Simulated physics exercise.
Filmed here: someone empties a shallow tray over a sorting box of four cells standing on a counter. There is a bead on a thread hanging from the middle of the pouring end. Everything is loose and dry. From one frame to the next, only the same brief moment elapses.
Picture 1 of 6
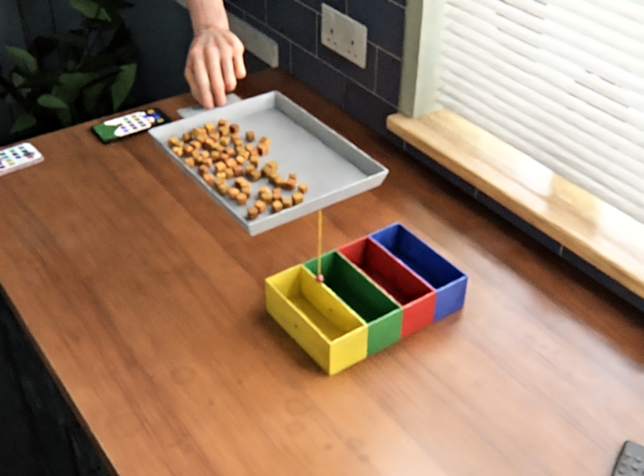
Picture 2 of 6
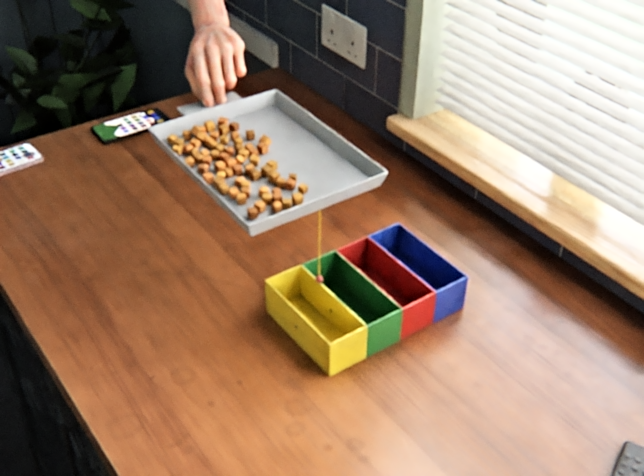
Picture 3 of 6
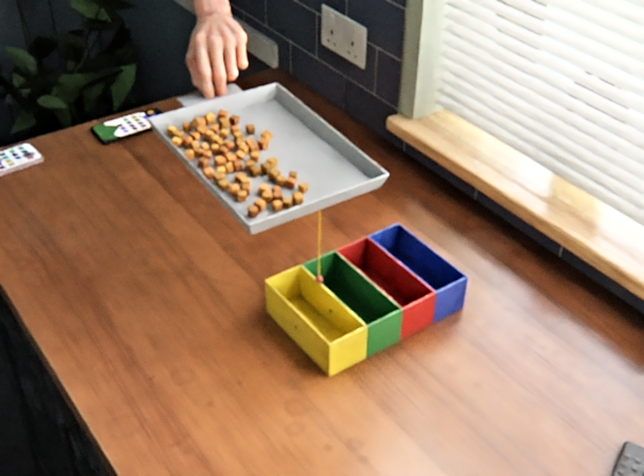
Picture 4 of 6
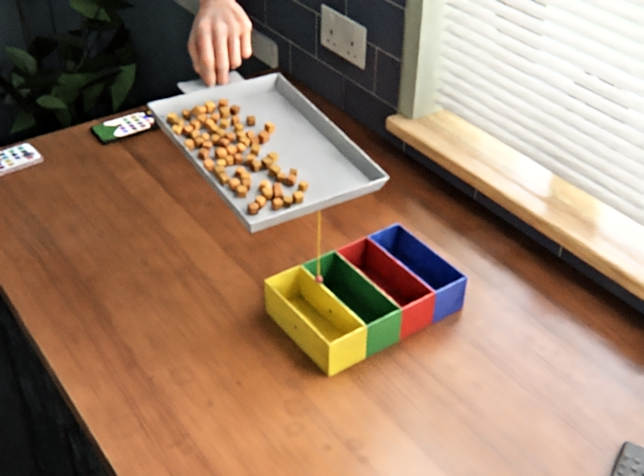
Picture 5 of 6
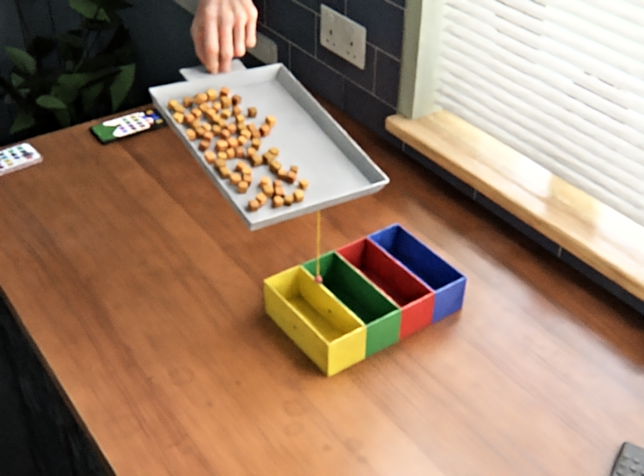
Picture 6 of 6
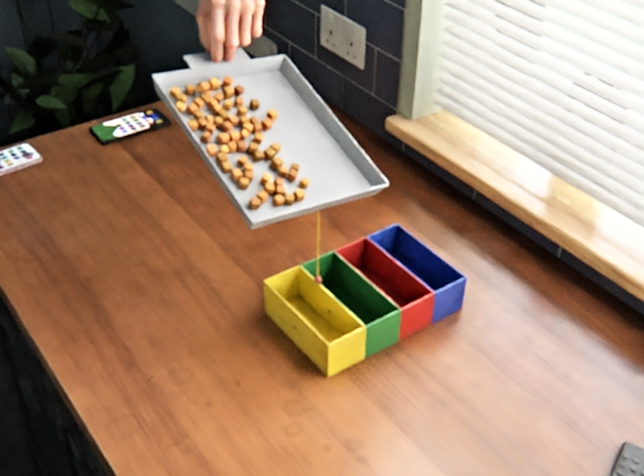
We see a hand gradually raise the handle end of a shallow grey tray holding small brown cubes, steepening its slope, while the thread and bead hang near a stationary box with yellow, green, red and blue cells.
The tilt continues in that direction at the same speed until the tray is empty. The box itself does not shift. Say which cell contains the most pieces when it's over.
It is the red cell.
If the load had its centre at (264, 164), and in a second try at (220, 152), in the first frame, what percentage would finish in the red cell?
Respectively 50 and 50 in a hundred.
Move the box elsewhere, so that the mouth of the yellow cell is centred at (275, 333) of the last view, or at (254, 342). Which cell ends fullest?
For the first spot the answer is the blue cell, and for the second spot it is blue.
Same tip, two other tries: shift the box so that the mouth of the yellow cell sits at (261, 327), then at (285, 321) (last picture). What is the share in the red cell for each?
In order: 30 percent and 40 percent.
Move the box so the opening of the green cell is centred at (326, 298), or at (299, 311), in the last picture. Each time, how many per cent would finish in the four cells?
Close to 100 in a hundred, followed by close to 80 in a hundred.
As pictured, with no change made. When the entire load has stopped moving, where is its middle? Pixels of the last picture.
About (385, 304).
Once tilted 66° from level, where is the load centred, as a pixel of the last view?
In the last view the centre sits at roughly (342, 187).
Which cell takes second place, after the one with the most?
That is the green cell.
Soon, tray tipped steeply; nearly all on the tray; a small part falling or outside the box.
A while on, tray tipped past a quarter turn; about a third on the tray; about a third in the red cell; a small part in the blue cell; a small part in the green cell; about a quarter falling or outside the box.
Towards the end, tray tipped past a quarter turn; about half in the red cell; about a quarter in the green cell; a small part in the blue cell; a small part in the yellow cell; a small part falling or outside the box.
Finally, tray tipped past a quarter turn; about half in the red cell; about a quarter in the green cell; a small part in the blue cell; a small part in the yellow cell; a small part outside the box.
